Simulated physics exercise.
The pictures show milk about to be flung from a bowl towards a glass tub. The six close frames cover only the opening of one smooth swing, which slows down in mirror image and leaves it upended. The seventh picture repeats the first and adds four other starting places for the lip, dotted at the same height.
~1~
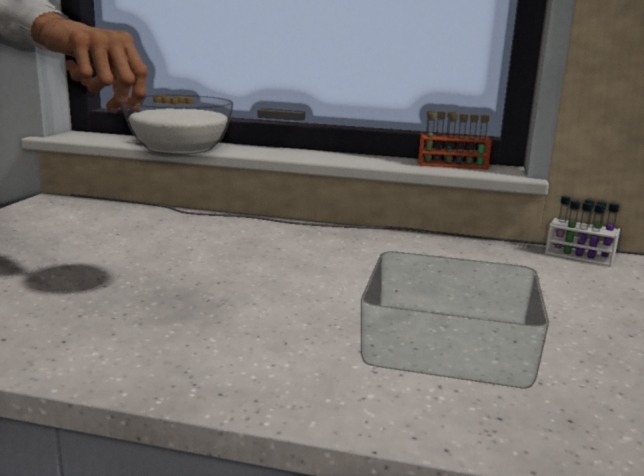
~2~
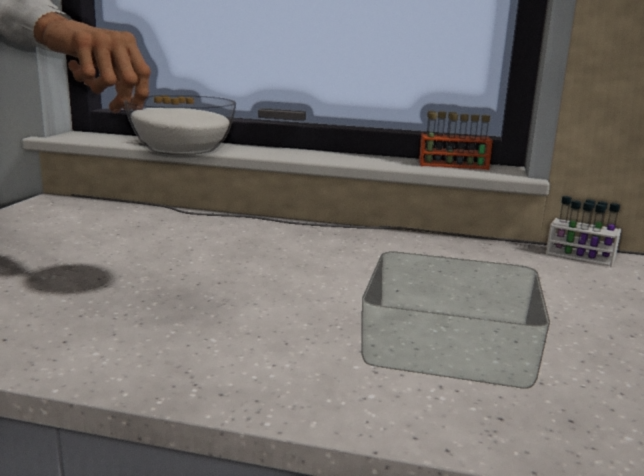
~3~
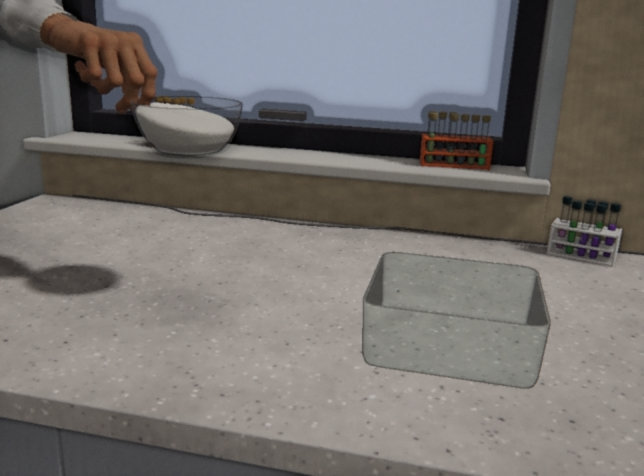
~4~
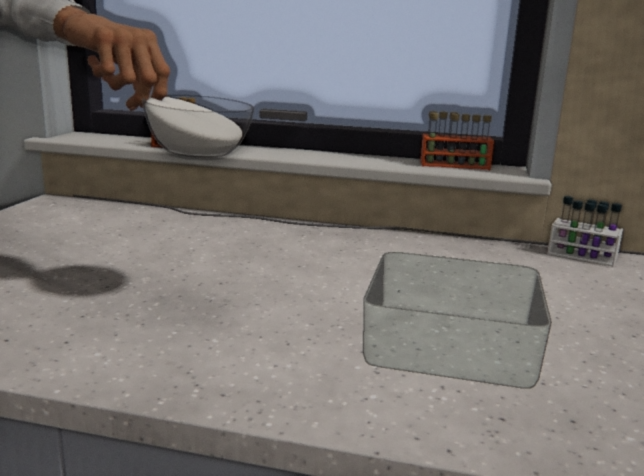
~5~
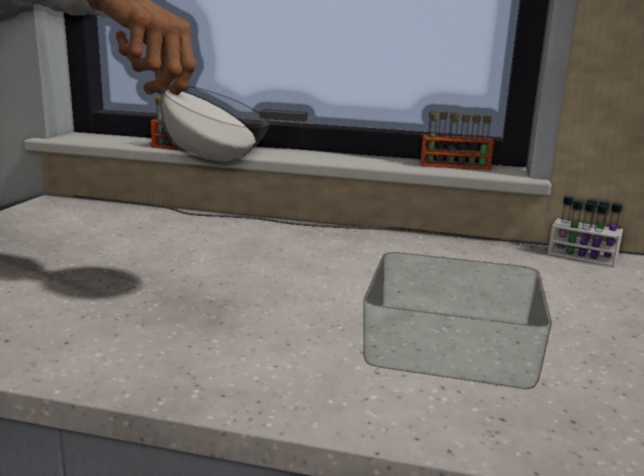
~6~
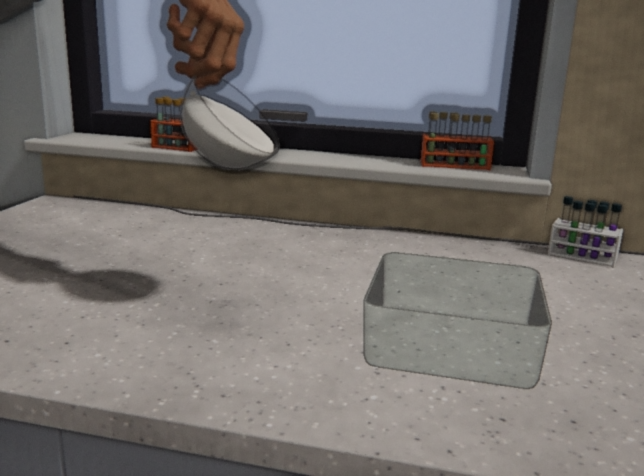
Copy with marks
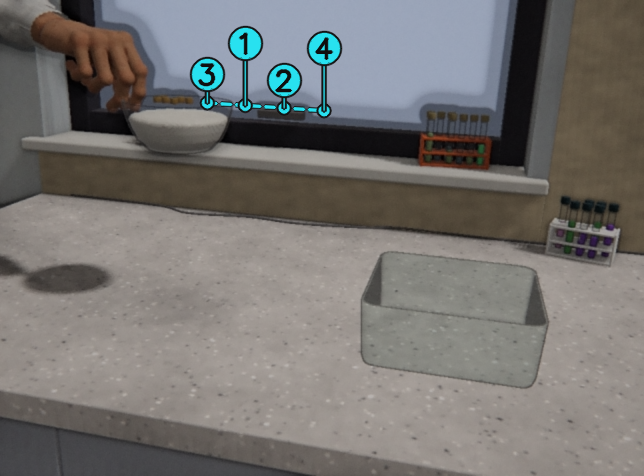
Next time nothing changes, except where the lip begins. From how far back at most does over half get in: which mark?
I would pick dot 2.
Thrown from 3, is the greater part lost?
Yes, it does.
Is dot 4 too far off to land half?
No, not at all.
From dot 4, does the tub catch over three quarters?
No.
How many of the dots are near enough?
Two of the four.
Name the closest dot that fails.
That is dot 1.
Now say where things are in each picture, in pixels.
Upright, lip at (227, 104); tub from (360, 360) to (535, 386); nothing has left yet.
Upright, lip at (230, 104); nothing has left yet.
Upright, lip at (237, 105); nothing has left yet.
Tipped about 4°, lip at (249, 109); nothing has left yet.
Tipped about 19°, lip at (264, 126); nothing has left yet.
Tipped about 43°, lip at (275, 151); nothing has left yet.
On the marked copy, 1 at (245, 105); 2 at (284, 108); 3 at (207, 102); 4 at (324, 110).
If 1 is chosen, about 20 % lands in the tub, 75 % falls short and 5 % goes beside or beyond.
If 2 is chosen, about 64 % lands in the tub, 10 % falls short and 26 % goes beside or beyond.
If 3 is chosen, about 0 % lands in the tub, 99 % falls short.
If 4 is chosen, about 61 % lands in the tub, 7 % falls short and 32 % goes beside or beyond.
